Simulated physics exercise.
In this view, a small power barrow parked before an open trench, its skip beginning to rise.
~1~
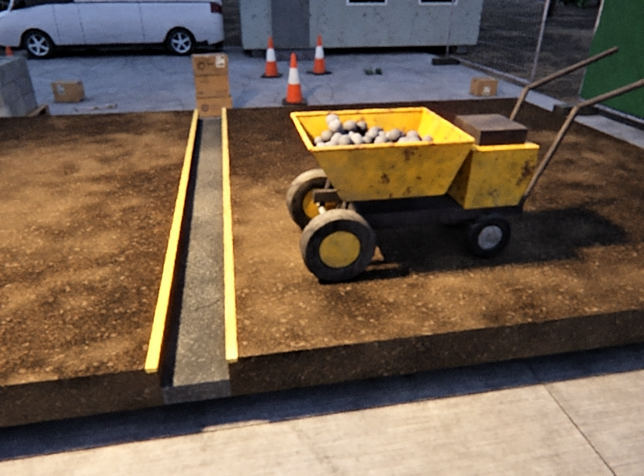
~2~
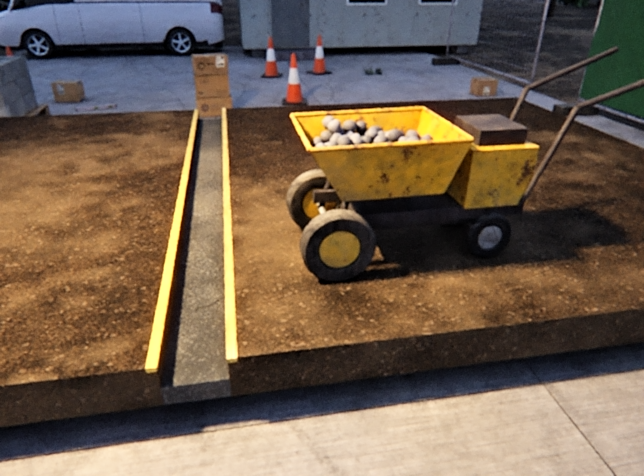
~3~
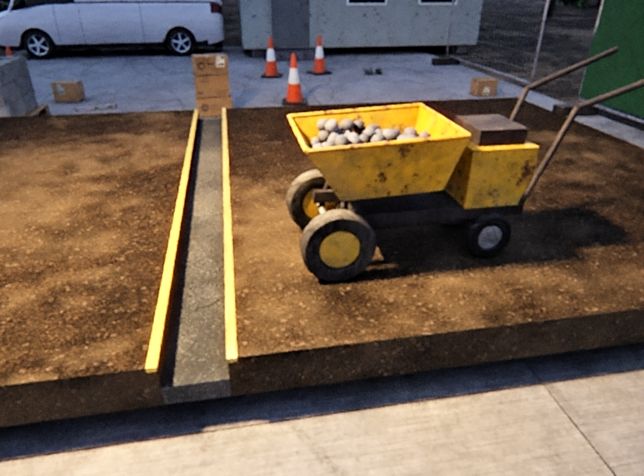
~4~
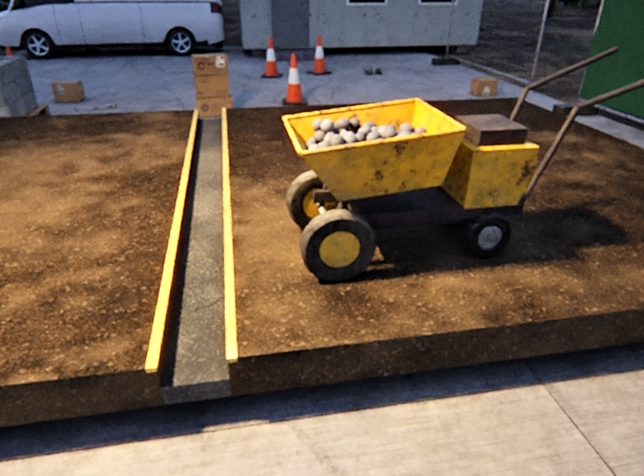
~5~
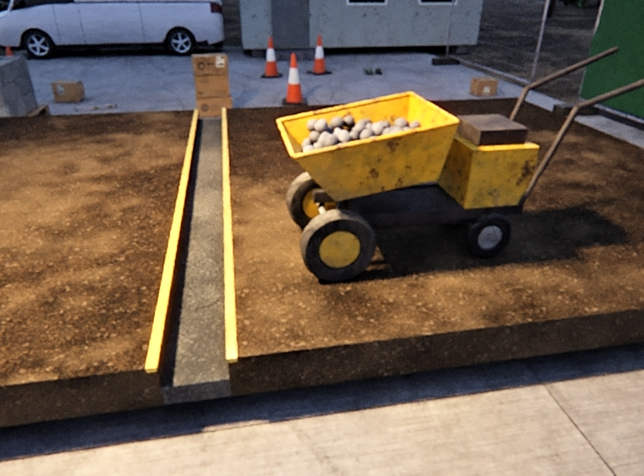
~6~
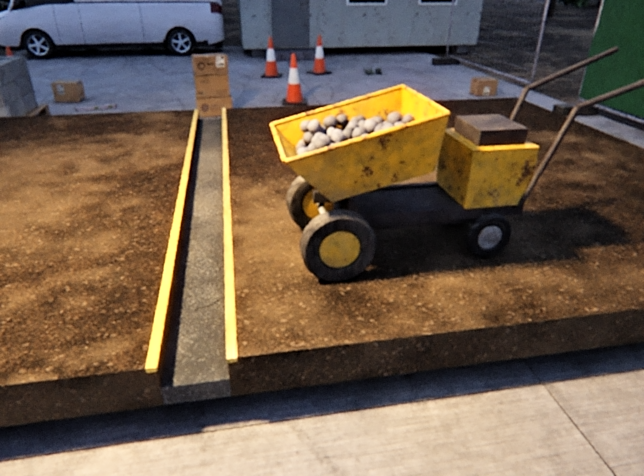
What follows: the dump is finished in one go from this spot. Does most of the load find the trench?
Yes - predicted result: Mostly in.
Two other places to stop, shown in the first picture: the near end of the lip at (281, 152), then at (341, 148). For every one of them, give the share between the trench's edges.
Close to 70 in a hundred, and close to 60 in a hundred.
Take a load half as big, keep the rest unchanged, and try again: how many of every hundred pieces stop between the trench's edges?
Some 90 per cent.
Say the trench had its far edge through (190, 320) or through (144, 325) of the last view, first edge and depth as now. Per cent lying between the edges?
About 50 %, then 90 %.
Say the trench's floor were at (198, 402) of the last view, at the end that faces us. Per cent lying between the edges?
90 per cent, roughly.
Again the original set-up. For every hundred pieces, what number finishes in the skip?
Estimate: 5 %, roughly.
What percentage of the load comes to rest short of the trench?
It comes to close to 10 %.
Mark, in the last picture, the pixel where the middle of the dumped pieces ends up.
Resting centre, last frame: Roughly (204, 262).
Just after the last frame, skip tipped steeply; every one in the skip.
A moment on, skip tipped steeply; almost all in the skip; just a few in or heaped over the trench; just a few falling.
Further on, skip tipped right over; roughly a third in the skip; just a few short of the trench; roughly half in or heaped over the trench; about a tenth beyond it.
When it is over, skip tipped right over; just a few in the skip; about a tenth short of the trench; the larger part in or heaped over the trench; about a tenth beyond it.
